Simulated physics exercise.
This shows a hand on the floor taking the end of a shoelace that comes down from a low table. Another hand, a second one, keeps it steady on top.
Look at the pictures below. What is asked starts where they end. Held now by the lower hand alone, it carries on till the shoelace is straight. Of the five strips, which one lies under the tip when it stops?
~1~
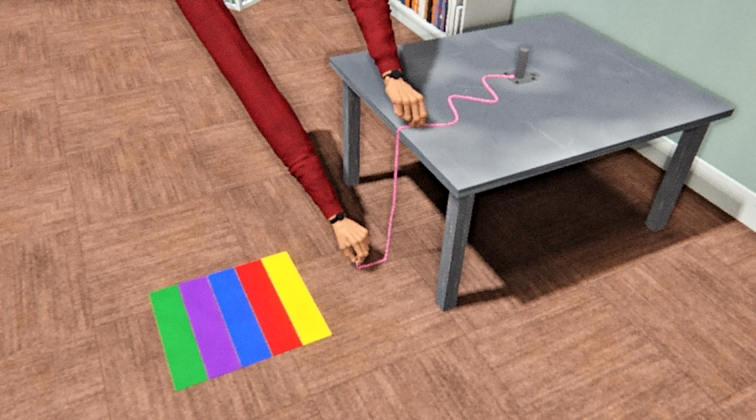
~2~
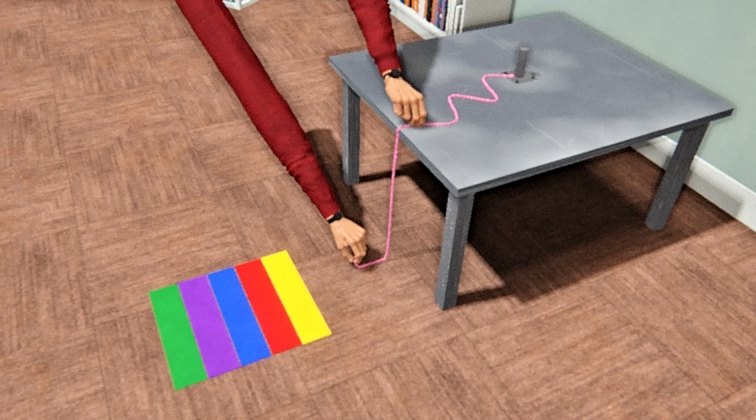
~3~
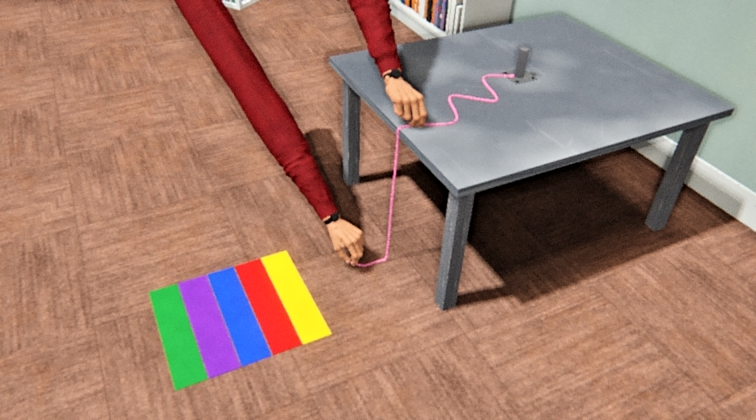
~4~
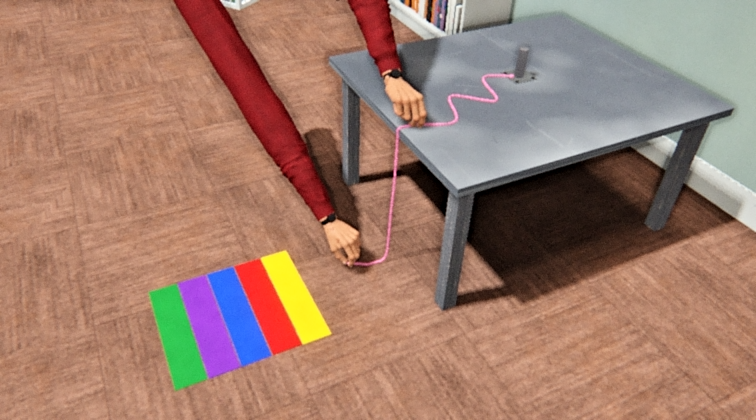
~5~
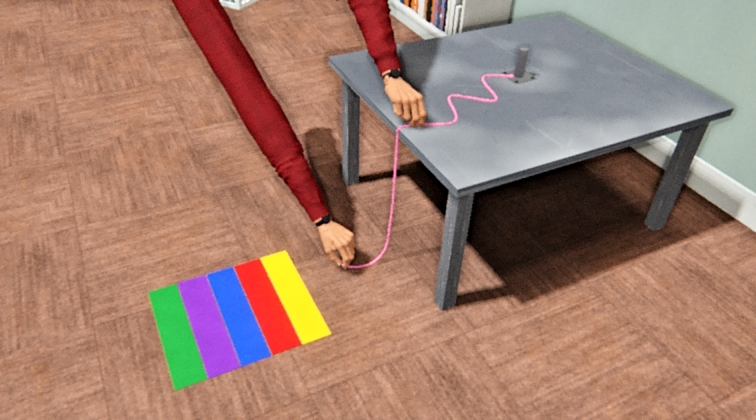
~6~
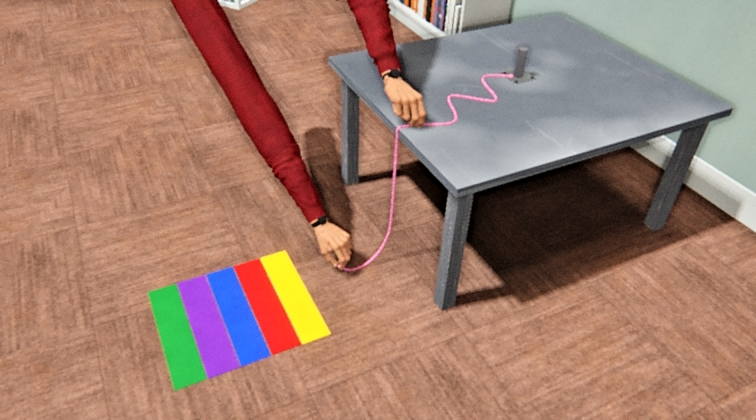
The green strip.
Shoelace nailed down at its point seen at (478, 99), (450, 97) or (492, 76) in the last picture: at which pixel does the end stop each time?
Going through the tries, I'd expect close to (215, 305), (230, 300) and lastly (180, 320).
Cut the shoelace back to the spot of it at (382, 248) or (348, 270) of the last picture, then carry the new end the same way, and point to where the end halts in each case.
In order, around (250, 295) and (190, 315).
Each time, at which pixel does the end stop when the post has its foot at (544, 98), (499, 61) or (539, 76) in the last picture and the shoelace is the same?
In order, near (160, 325), (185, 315) and (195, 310).
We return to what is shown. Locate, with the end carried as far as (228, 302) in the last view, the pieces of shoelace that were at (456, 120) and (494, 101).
The first one ends up at (391, 138) and the second one at (455, 100).
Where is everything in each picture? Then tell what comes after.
In the first frame, end (357, 261); yellow (309, 323); red (280, 333); blue (250, 344); purple (219, 355); green (186, 366).
In the second frame, end (354, 261); shoelace through (484, 78) (479, 99) (457, 116) (398, 134) (392, 193) (388, 246).
In the third frame, end (351, 262).
In the fourth frame, end (348, 263); shoelace through (484, 78) (479, 99) (457, 116) (398, 134) (393, 192) (388, 246).
In the fifth frame, end (342, 265).
In the sixth frame, end (339, 266); shoelace through (483, 78) (478, 99) (456, 116) (397, 134) (393, 192) (382, 246).
Soon after, end near (228, 302); over blue.
After that, end near (191, 313); over purple.
At the stop, end near (169, 320); over green. The end stops over the green strip.
